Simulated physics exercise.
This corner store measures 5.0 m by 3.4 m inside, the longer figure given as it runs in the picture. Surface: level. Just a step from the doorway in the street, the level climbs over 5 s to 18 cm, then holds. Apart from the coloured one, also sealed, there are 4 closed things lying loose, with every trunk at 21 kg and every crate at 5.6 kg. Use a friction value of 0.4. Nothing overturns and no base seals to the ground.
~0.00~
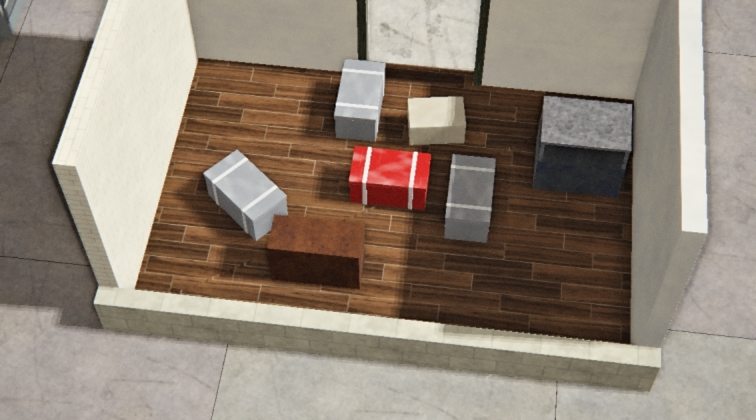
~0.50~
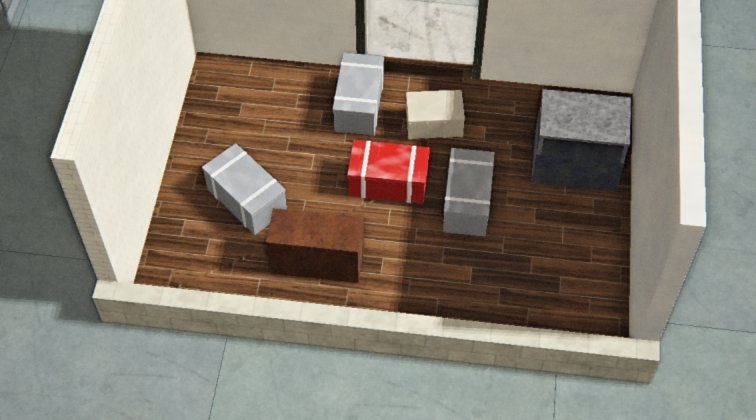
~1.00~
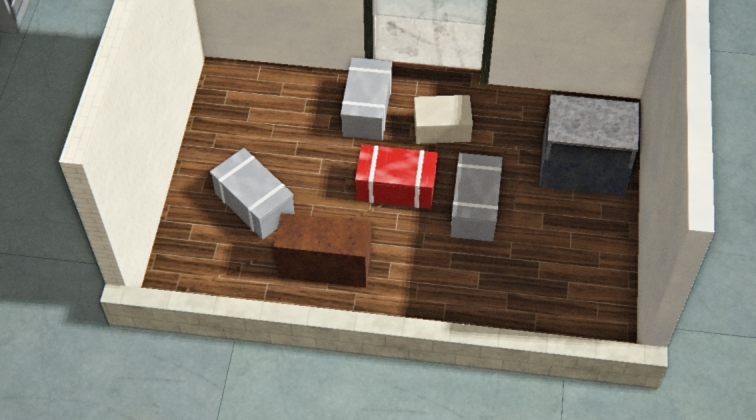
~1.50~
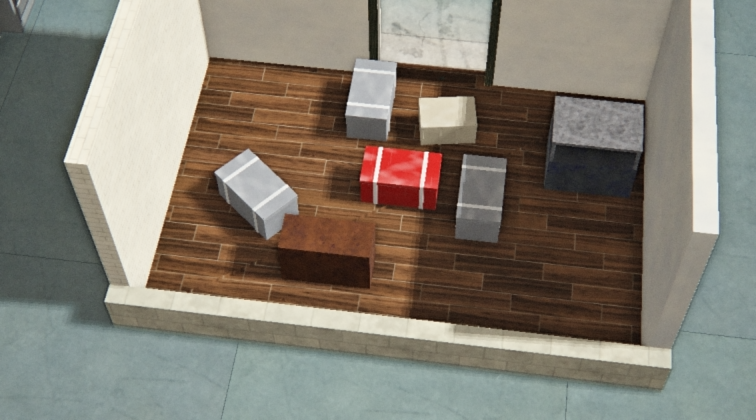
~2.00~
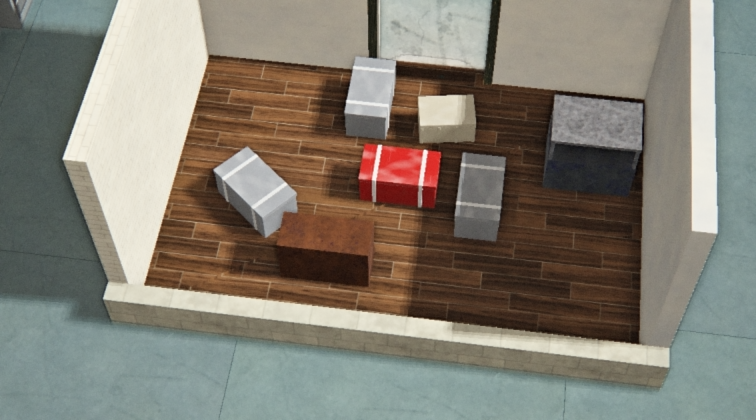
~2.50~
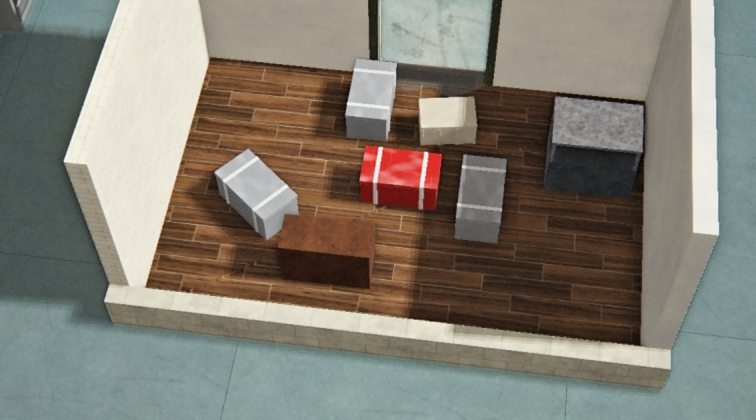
In this clip, bluish-green water covers the pale paving around a roofless, wood-floored room and later shows at the back doorway, while a red trunk, other boxes and a gray block inside stay still as the view shifts slightly.
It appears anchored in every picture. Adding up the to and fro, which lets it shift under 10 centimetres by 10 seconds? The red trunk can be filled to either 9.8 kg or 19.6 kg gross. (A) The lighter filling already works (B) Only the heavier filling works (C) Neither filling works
Neither filling works.
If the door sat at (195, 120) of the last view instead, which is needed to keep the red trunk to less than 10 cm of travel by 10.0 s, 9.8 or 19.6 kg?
Moved there, neither choice works.
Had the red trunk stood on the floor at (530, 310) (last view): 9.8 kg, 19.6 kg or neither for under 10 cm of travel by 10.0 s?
Neither holds.
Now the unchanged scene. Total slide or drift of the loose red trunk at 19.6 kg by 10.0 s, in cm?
The total path comes to around 60 cm.
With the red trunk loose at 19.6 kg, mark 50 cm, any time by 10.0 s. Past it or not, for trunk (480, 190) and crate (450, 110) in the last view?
Respectively: Threshold exceeded and threshold exceeded.
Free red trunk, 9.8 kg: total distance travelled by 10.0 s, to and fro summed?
Total path: Roughly 150 cm.
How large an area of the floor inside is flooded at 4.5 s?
My estimate is roughly 2.5 m2.
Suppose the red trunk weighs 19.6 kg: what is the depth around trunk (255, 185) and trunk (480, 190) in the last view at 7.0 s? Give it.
Depths: Near 3 cm, then near 4 cm.
After 3.5 s the red trunk would be 0 cm from its start with 9.8 kg and 0 cm from its start with 19.6 kg; 0 cm of water round it then.
After 4.5 s the red trunk would be 22 cm from its start with 9.8 kg and 6 cm from its start with 19.6 kg; 3 cm of water round it then.
After 7.0 s the red trunk would be 106 cm from its start with 9.8 kg and 64 cm from its start with 19.6 kg; 6 cm of water round it then.
After 10.0 s the red trunk would be 147 cm from its start with 9.8 kg and 64 cm from its start with 19.6 kg; 8 cm of water round it then.
